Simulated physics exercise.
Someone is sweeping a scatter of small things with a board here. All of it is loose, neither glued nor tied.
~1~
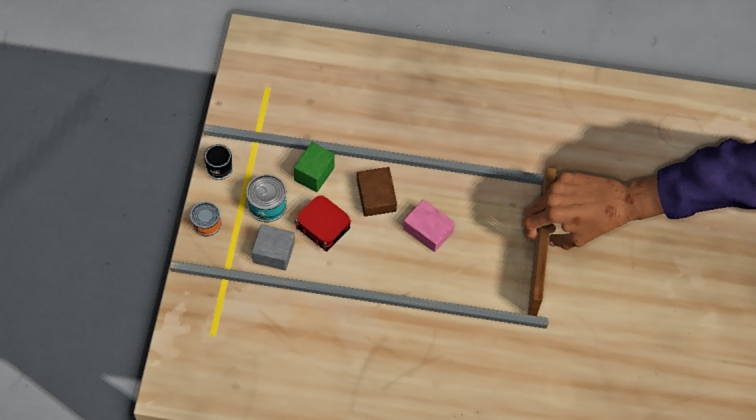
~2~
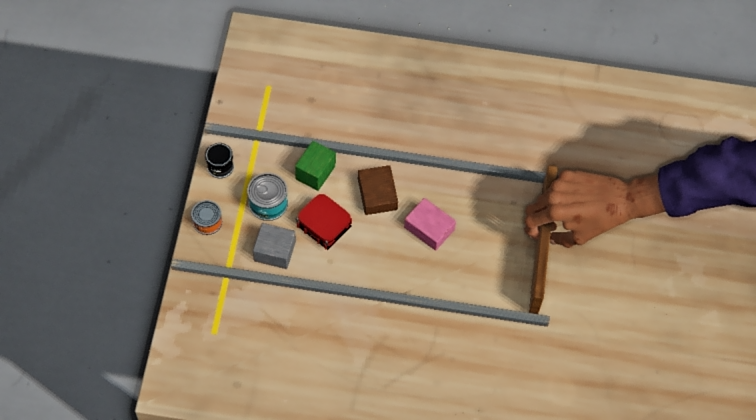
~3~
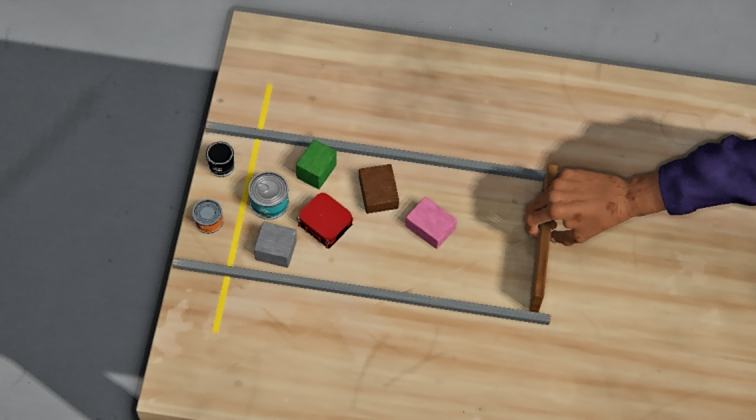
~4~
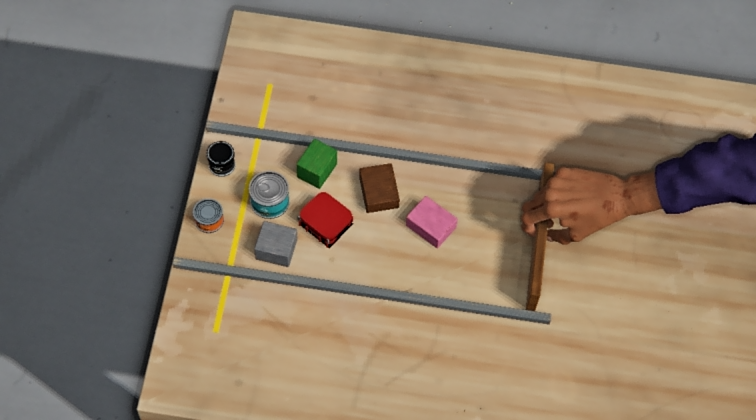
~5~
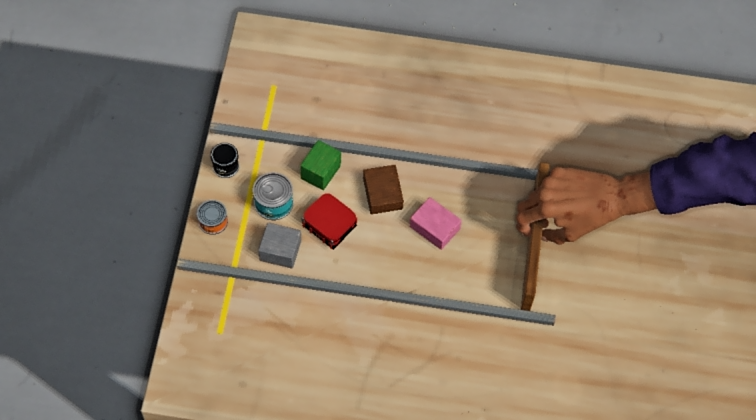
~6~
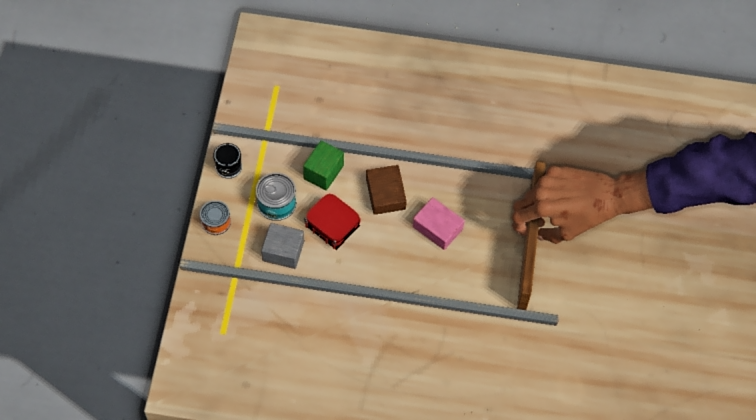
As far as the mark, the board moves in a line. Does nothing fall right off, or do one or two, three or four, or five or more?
Three or four fall off.
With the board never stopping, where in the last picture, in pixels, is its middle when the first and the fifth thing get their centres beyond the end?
I'd put the first at about (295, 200) and the next at about (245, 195).
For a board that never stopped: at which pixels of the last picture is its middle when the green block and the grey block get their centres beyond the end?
Roughly (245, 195); for the second one, roughly (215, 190).
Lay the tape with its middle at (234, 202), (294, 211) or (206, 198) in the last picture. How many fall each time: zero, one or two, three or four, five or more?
Taking the tapes one at a time, the count is more than four, then zero, then at least five.
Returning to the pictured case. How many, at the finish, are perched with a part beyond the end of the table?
The number overhanging is 1.
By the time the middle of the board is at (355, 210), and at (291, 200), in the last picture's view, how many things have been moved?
At the first place 6, at the second 8.
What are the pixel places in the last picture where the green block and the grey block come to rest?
Look around (211, 157) for the first and around (223, 248) for the second.
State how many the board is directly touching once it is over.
3 in contact.
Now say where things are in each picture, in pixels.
Black tin (219, 162); orange pot (206, 219); turquoise pot (267, 199); board (542, 241); tape (242, 206), in the first picture.
Orange pot (207, 218); board (543, 239), in the second picture.
Turquoise pot (269, 195); pink block (431, 223), in the third picture.
Black tin (221, 159); green block (317, 164), in the fourth picture.
Orange pot (213, 217); red case (330, 221), in the fifth picture.
Black tin (228, 161); orange pot (215, 218); turquoise pot (276, 197); board (531, 235); tape (251, 204), in the sixth picture.
A little later, none off yet; black tin at rest near (228, 161); orange pot at rest near (215, 218); turquoise pot at rest near (276, 197).
Next, none off yet; black tin at rest near (228, 161); orange pot at rest near (215, 218); turquoise pot shifted a little near (266, 193).
Later still, none off yet; black tin moving near (224, 160); orange pot shifted about its own width near (193, 217); turquoise pot shifted well along near (201, 183).
When it is over, the number that fall off is three or four; down, red case, turquoise pot, orange pot and black tin.
